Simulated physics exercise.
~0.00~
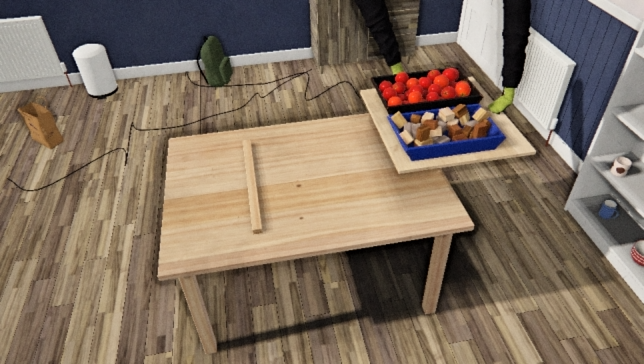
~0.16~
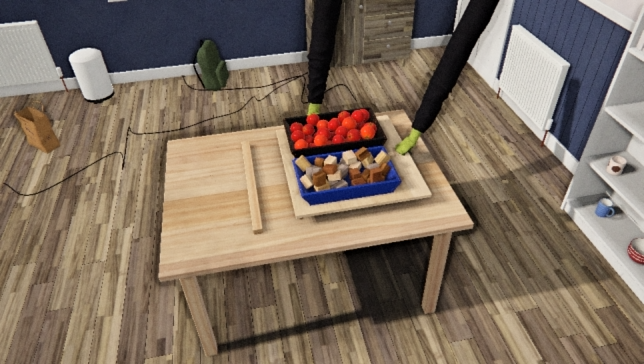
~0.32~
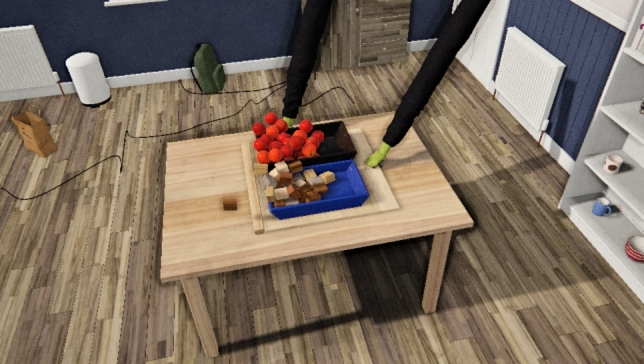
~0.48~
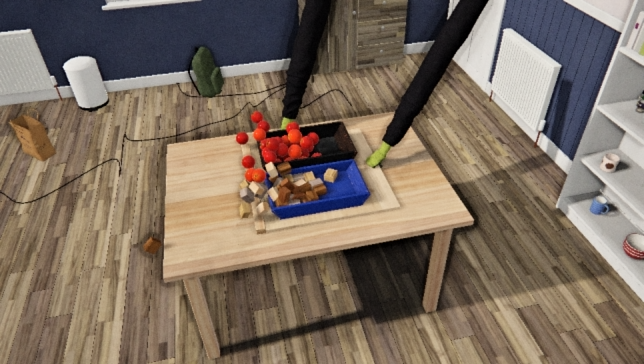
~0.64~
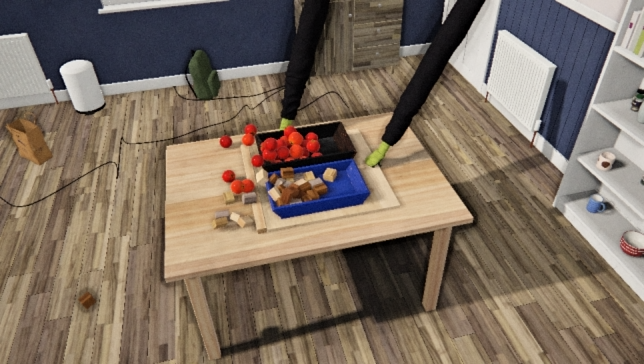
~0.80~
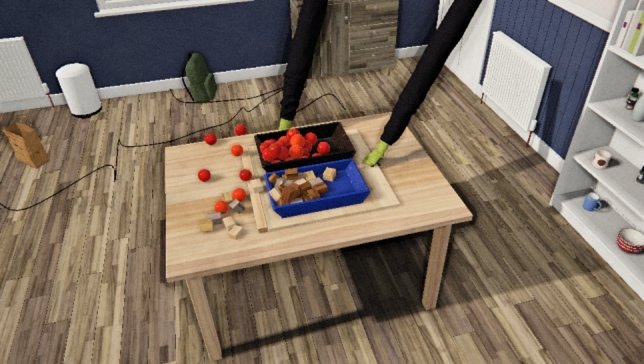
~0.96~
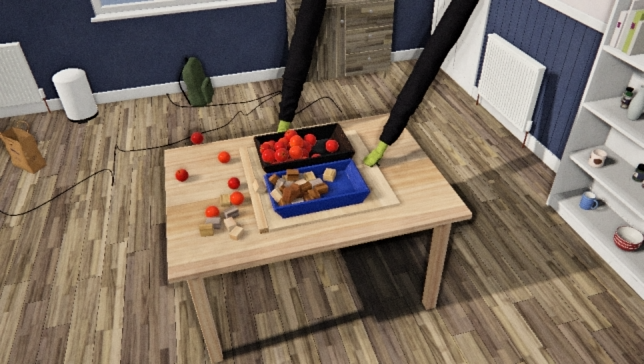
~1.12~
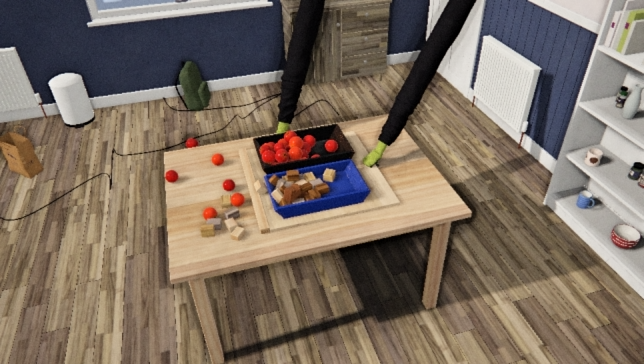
Two dark-sleeved arms with green-gloved hands hold a wooden board above the right end of a pale table, seen from above in a room with blue walls and a plank floor. On the board, a black box of red tomatoes sits behind a blue box of wooden blocks. The hands swing the board down and left onto the table, where it stops against a thin batten. Tomatoes and blocks surge left, and several spill over the box ends. One block flies off the table to the floor. The rest settle scattered at the left, most still boxed.
